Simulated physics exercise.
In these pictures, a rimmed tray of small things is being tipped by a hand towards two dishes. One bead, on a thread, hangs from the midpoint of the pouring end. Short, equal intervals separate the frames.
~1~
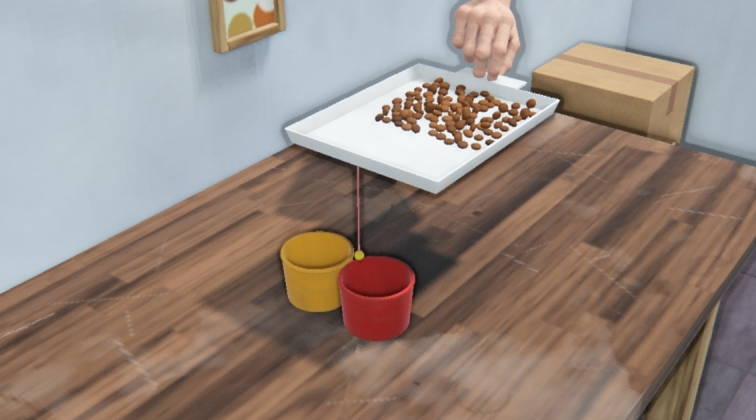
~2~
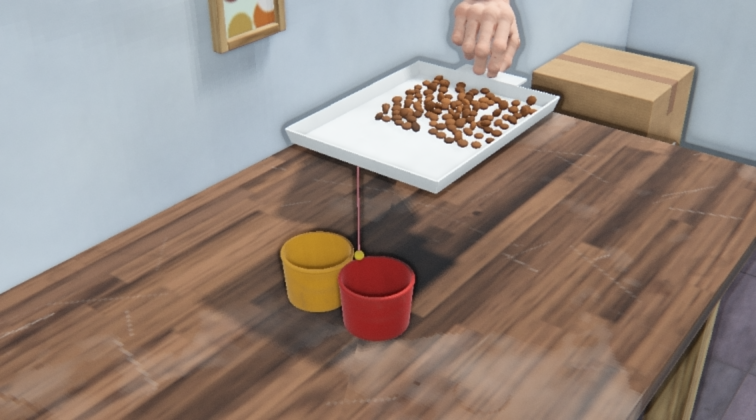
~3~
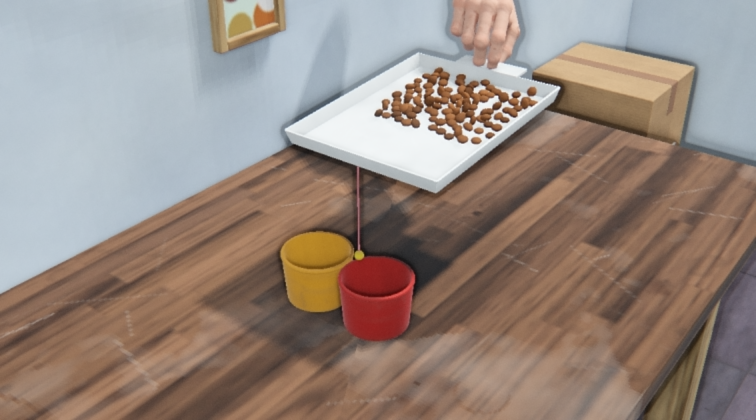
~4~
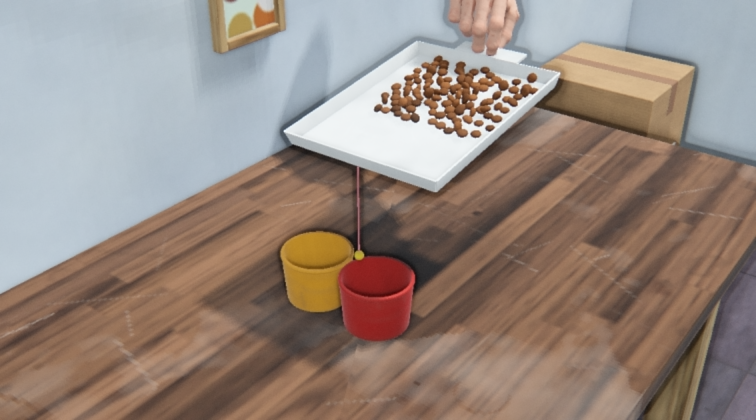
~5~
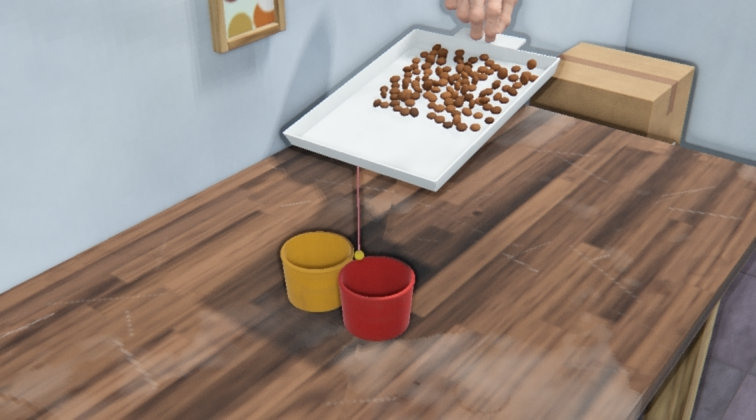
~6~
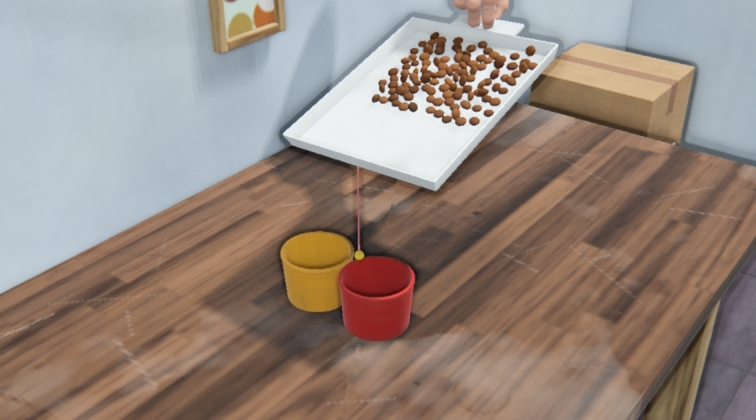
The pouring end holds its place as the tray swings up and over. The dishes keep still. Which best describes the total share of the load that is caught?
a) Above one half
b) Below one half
b.
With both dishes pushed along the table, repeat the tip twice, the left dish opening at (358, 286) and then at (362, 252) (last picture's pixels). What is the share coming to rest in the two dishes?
About 30 per cent, then about 0 per cent.
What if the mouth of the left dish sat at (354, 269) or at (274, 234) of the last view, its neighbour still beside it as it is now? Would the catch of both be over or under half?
Try 1: Not up to half; try 2: Not up to half.
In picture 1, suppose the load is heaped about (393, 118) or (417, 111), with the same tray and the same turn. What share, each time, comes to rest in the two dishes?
First case around 20 %, second case around 30 %.
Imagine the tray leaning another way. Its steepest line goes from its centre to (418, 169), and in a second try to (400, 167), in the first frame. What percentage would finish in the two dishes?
About 10 and 20 per cent.
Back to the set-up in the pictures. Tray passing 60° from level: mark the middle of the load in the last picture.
(341, 147).
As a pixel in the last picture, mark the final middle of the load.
Somewhere around (297, 322) in the final view.
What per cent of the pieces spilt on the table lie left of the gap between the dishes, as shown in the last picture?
I reckon around 80 per cent.
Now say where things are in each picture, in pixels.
Corners of the pouring end at (291, 128) and (437, 178), level; middle of the load at (459, 113), bits of dog kibble; left dish at (295, 284); right dish at (354, 312); bead on its thread at (359, 255), in the first picture.
Corners of the pouring end at (291, 128) and (436, 178), level; middle of the load at (459, 111), in the second picture.
Corners of the pouring end at (291, 129) and (436, 178), tipped barely, lowest at the left corner; middle of the load at (459, 105), in the third picture.
Corners of the pouring end at (290, 130) and (435, 178), tipped a little, lowest at the left corner; middle of the load at (458, 96), in the fourth picture.
Corners of the pouring end at (289, 131) and (434, 178), tipped a little, lowest at the left corner; middle of the load at (457, 87), in the fifth picture.
Corners of the pouring end at (289, 133) and (433, 177), tipped clearly, lowest at the left corner; middle of the load at (456, 78); left dish at (295, 284); right dish at (354, 312), in the sixth picture.
Soon after the last picture, tray tipped steeply; most on the tray; a small part in the air.
A little later, tray tipped right over; about half on the tray; a stray few in the right dish; a small part in the left dish; about half outside both; a stray few in the air.
Later still, tray tipped past a quarter turn; a stray few in the right dish; about a quarter in the left dish; most outside both.
At rest, tray tipped past a quarter turn; a stray few in the right dish; about a quarter in the left dish; most outside both.
